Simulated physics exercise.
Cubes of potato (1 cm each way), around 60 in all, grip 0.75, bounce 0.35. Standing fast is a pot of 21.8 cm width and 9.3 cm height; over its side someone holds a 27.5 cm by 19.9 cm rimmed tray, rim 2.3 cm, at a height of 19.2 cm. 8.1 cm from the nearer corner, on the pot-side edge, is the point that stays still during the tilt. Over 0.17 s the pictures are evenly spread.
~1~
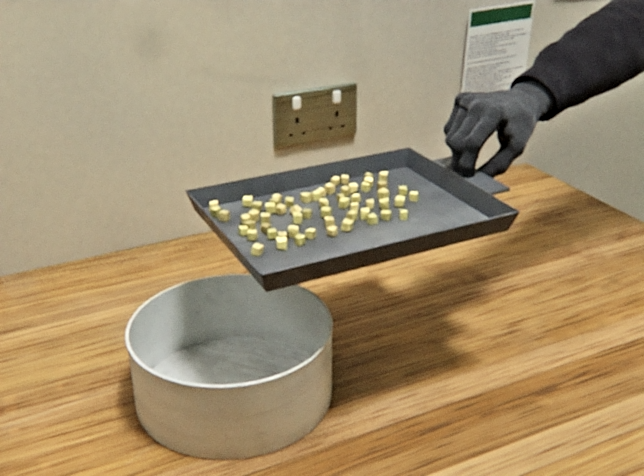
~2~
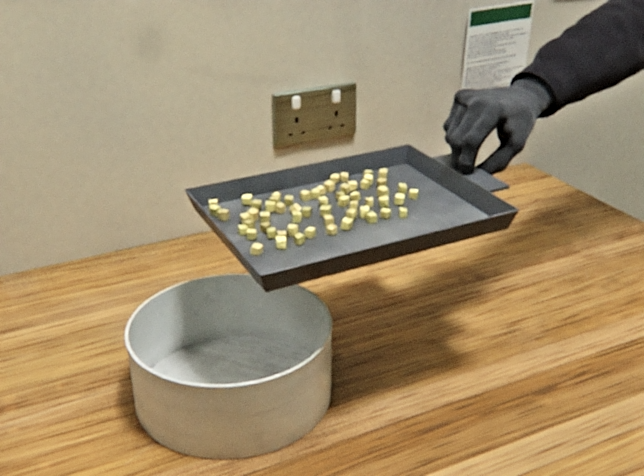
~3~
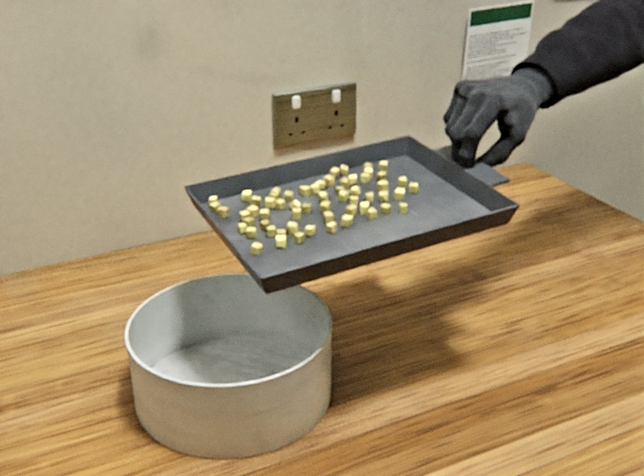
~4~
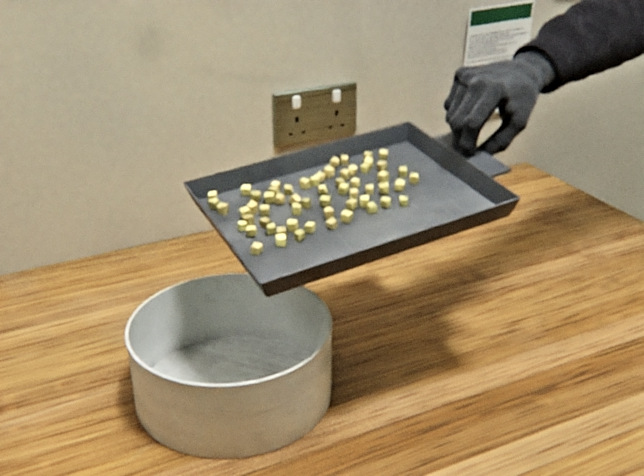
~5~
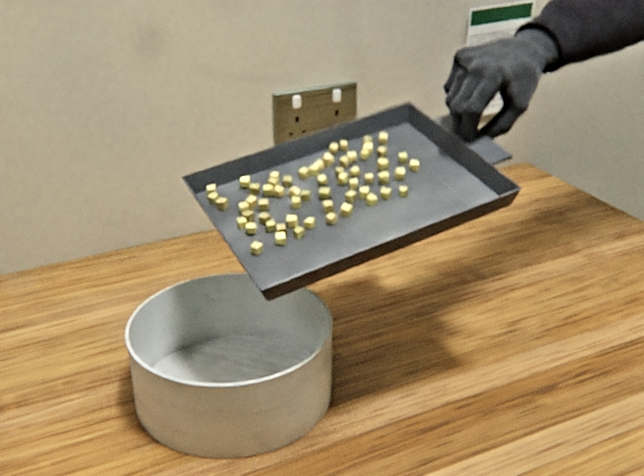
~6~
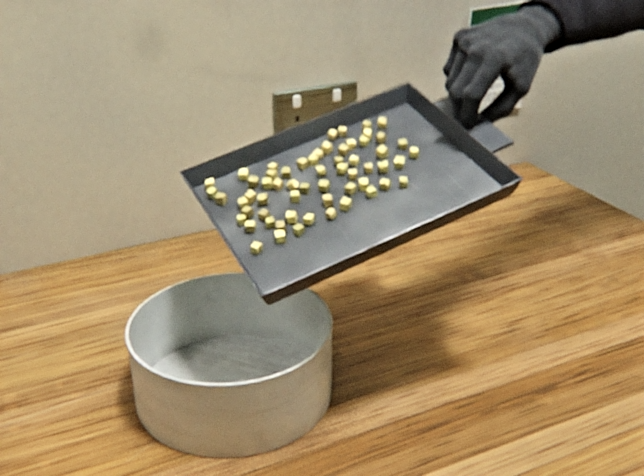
On a wooden worktop, a dark-gloved hand gradually tilting a rimmed tray of small pale yellow cubes above a round metal pot.
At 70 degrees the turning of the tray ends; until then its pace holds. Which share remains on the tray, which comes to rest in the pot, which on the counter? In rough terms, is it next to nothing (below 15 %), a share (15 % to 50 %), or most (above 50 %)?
At the end, left on the tray: A sizeable amount; pot: A minor amount; counter: The greater amount.
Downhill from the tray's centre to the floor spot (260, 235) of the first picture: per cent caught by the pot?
About 35 per cent.
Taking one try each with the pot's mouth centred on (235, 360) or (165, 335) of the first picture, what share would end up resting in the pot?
Roughly 70 and 0 percent.
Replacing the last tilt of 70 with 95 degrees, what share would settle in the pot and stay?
I'd say close to 30 percent.
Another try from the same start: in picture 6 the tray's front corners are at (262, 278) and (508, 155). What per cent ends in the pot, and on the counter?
Split: Pot = 30, counter = 40.
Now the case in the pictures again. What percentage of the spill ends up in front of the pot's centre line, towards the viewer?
Roughly 100 percent of the spill.
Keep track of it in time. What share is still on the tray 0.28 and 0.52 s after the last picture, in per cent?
In turn: 100, 40.
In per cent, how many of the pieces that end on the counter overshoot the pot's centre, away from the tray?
About 80 percent of the spill.
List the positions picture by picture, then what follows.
Tray tilt 0 degrees, front corners at (266, 269) and (510, 210); middle of the pieces at (324, 203); pot at (230, 324), in the first frame.
Tray tilt 1 degrees, front corners at (265, 270) and (509, 208); middle of the pieces at (323, 202), in the second frame.
Tray tilt 3 degrees, front corners at (265, 272) and (510, 204), lowest corner left front; middle of the pieces at (323, 197), in the third frame.
Tray tilt 7 degrees, front corners at (265, 276) and (511, 196), lowest corner left front; middle of the pieces at (323, 190), in the fourth frame.
Tray tilt 12 degrees, front corners at (265, 282) and (511, 187), lowest corner left front; middle of the pieces at (322, 181), in the fifth frame.
Tray tilt 18 degrees, front corners at (265, 288) and (512, 177), lowest corner left front; middle of the pieces at (321, 171); pot at (230, 322), in the sixth frame.
Then, 0.17 s after the last picture, tilt 46 degrees; the tray holds 100 %, the pot 0 %.
Then, 0.28 s after the last picture, tilt 64 degrees; the tray holds 100 %, the pot 0 %.
Then, 0.52 s after the last picture, tilt 70 degrees; the tray holds 40 %, the pot 0 %.
In the end, tray 30 %, pot 5 %, counter 65 %.
